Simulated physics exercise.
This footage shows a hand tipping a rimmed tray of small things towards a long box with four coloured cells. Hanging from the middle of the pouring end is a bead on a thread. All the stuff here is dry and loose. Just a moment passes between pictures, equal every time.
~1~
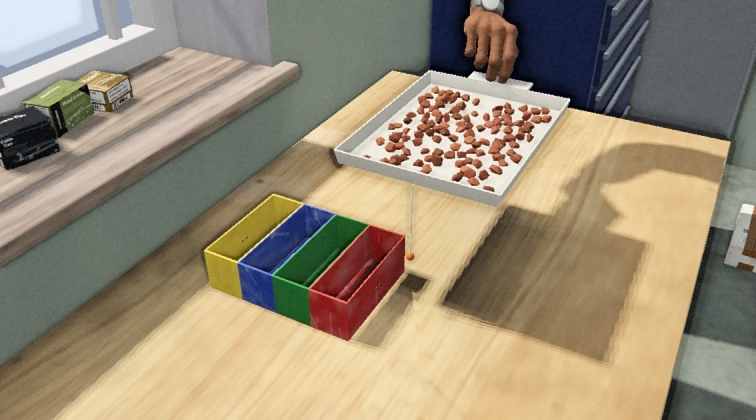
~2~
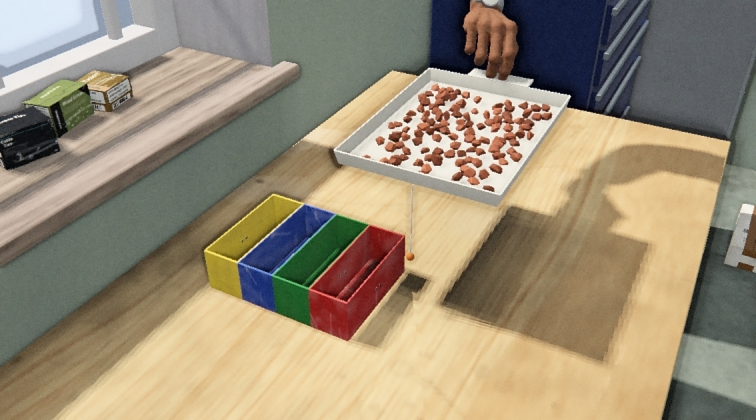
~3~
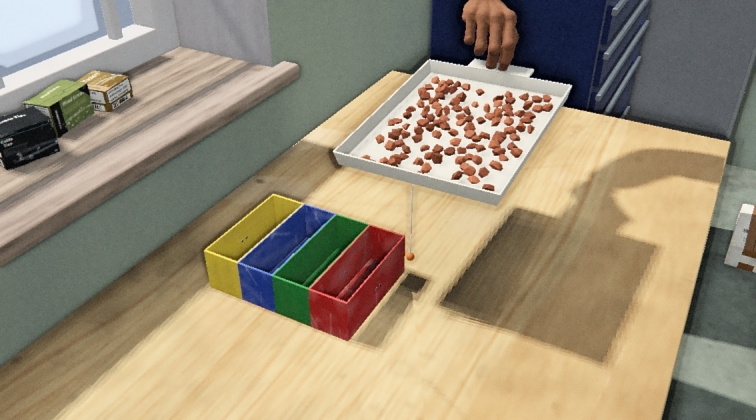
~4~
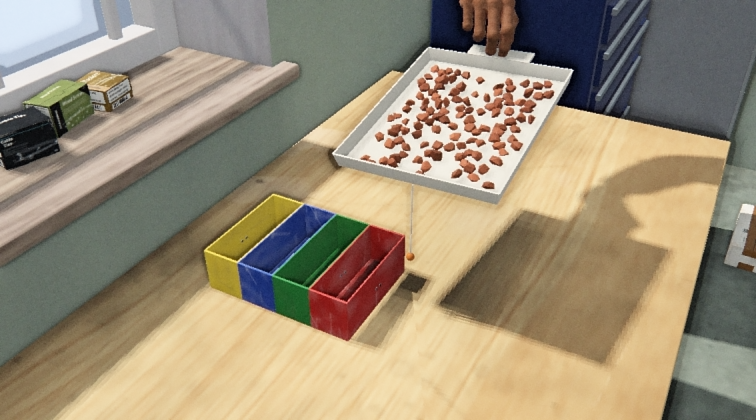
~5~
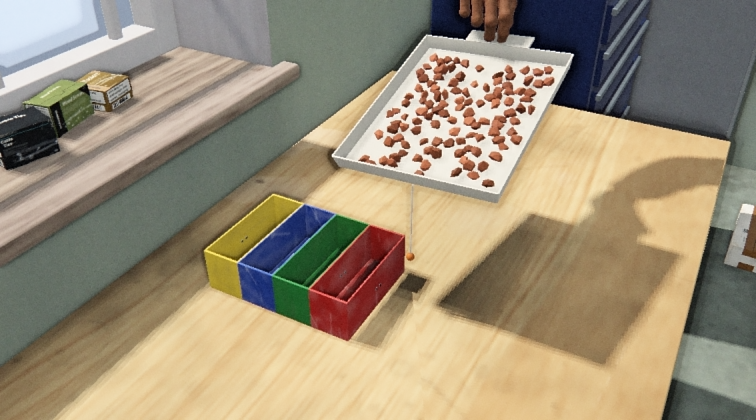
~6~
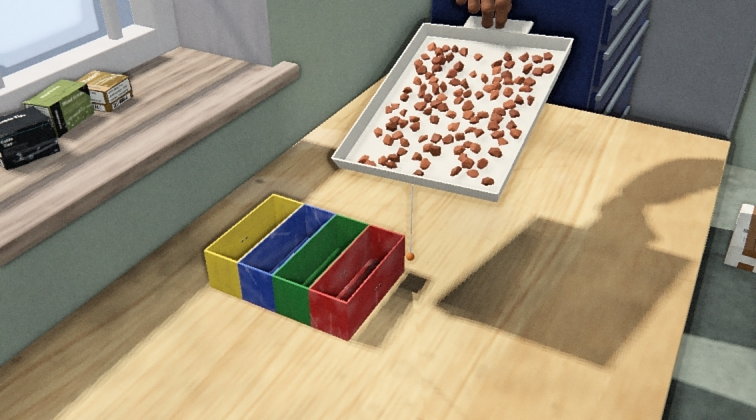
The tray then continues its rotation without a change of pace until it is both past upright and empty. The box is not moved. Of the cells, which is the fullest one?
The red one.
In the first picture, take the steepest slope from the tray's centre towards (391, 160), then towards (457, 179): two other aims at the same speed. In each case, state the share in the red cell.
Respectively close to 40 and 0 in a hundred.
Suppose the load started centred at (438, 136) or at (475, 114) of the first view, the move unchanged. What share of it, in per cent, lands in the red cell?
That would be 40 per cent, and then 40 per cent.
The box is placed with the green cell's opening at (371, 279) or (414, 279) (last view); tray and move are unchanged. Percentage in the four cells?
Some 100 and then some 90 per cent.
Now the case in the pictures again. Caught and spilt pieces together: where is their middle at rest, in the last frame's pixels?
Somewhere close to (349, 308) in the last picture.
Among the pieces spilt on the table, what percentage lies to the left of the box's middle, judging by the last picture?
It amounts to some 10 percent.
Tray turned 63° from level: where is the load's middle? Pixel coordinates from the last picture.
Near (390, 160).
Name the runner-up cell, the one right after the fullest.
Ranked second: The green cell.
Just after the last frame, tray tipped steeply; almost all on the tray; just a few falling or outside the box.
A moment on, tray tipped past a quarter turn; roughly a third on the tray; roughly a quarter in the red cell; about a tenth in the green cell; roughly a third falling or outside the box.
Further on, tray tipped past a quarter turn; roughly a third in the red cell; roughly a quarter in the green cell; roughly a third falling or outside the box.
When it is over, tray tipped past a quarter turn; roughly a third in the red cell; roughly a quarter in the green cell; not one in the blue cell; not one in the yellow cell; roughly a third outside the box.
